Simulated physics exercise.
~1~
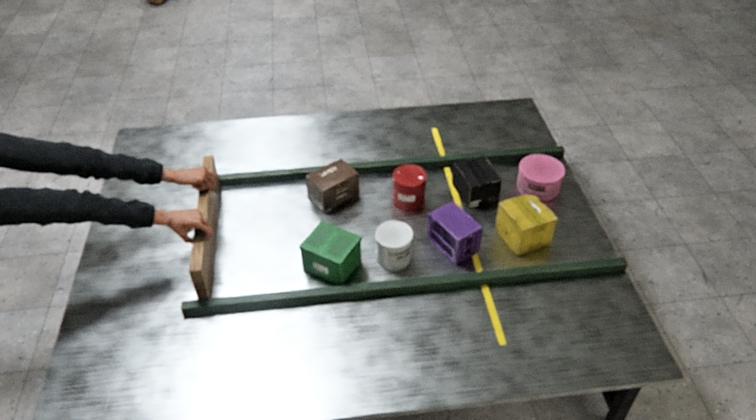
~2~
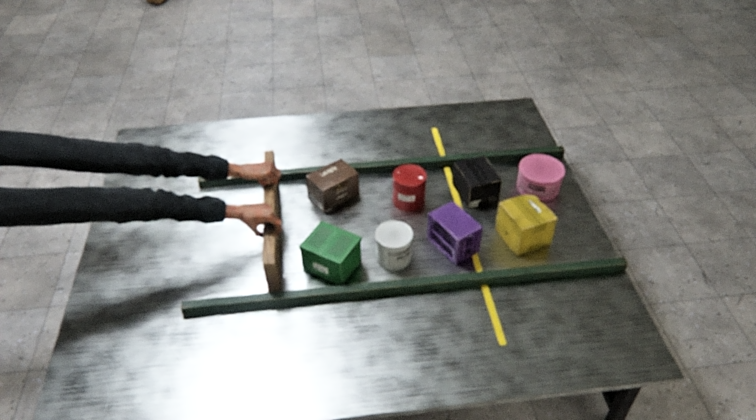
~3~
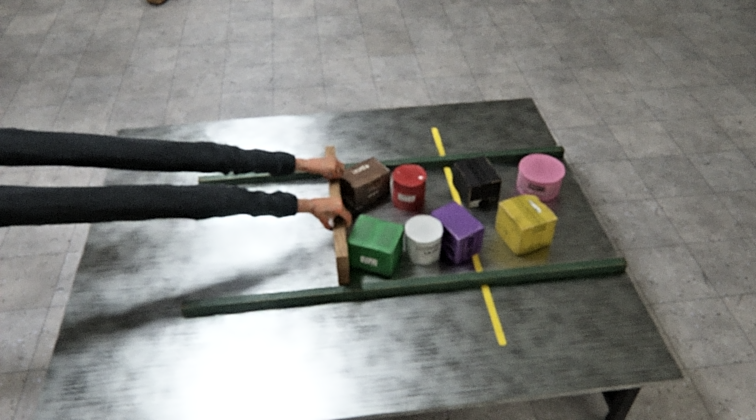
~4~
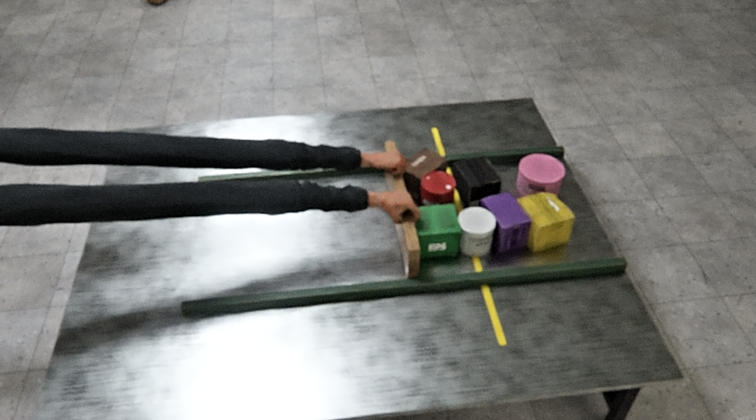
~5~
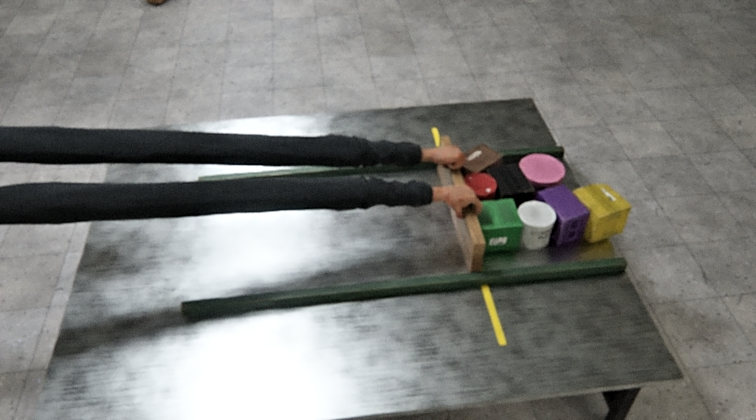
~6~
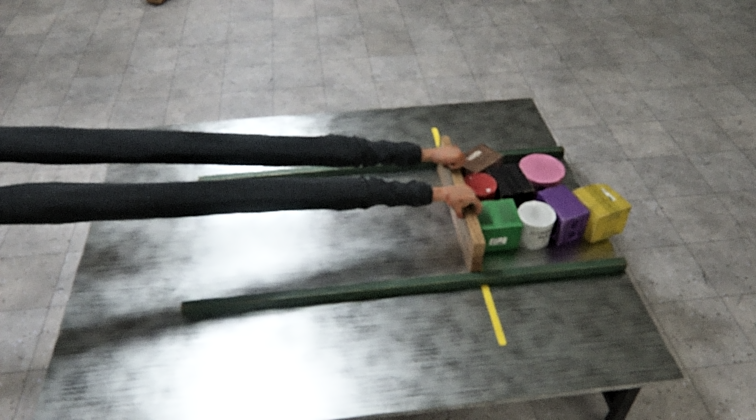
Two hands pushed a wooden plank to the right between green rails on a dark table, gathering boxes and tubs into a tight cluster, then stopped at the yellow tape with the yellow box near the table's edge and nothing fallen off.
